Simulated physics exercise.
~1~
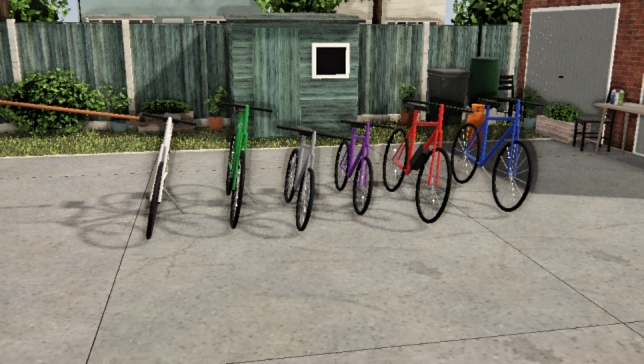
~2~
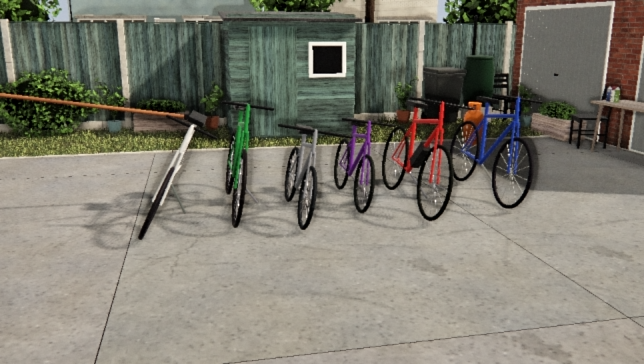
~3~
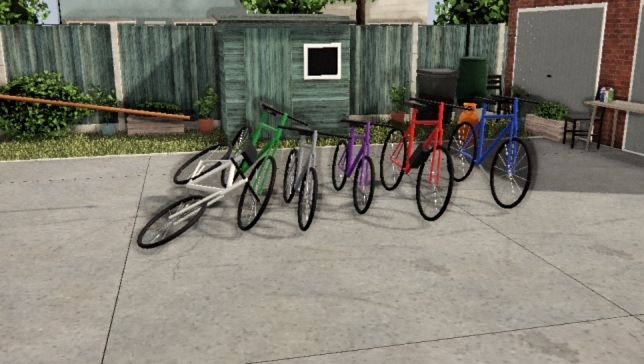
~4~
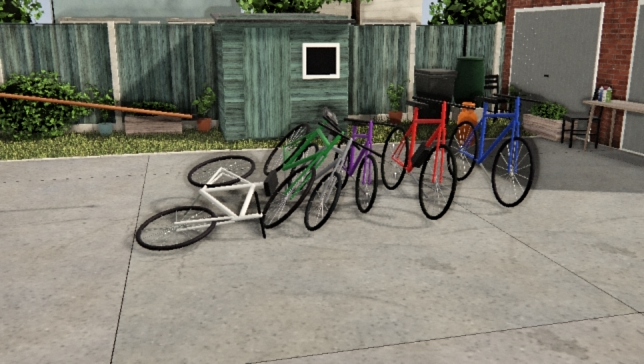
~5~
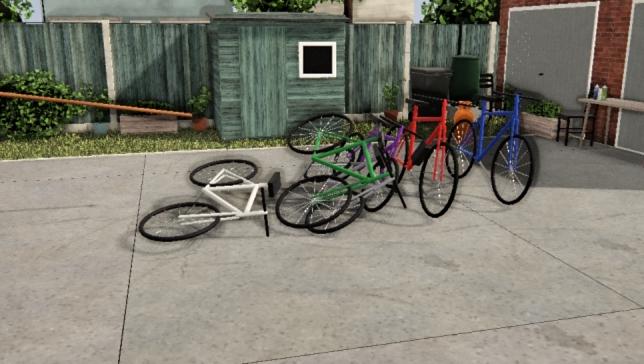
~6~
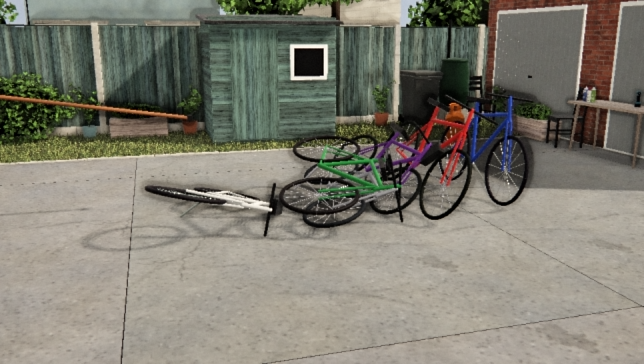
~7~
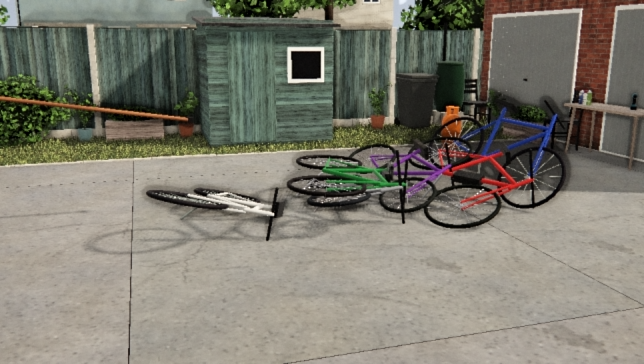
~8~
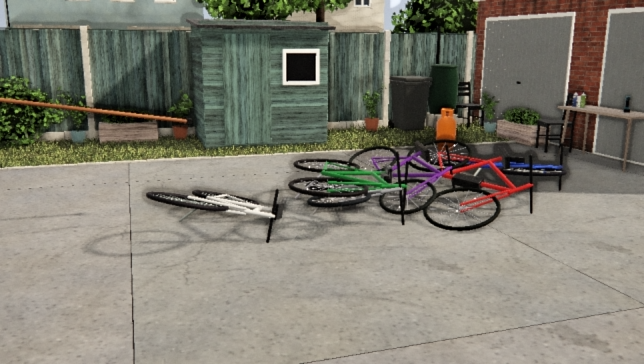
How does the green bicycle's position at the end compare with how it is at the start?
At the start the green bicycle stands upright near the white one, left of the shed's window. By the end it lies flat on the concrete further to the right, among the other fallen bicycles.
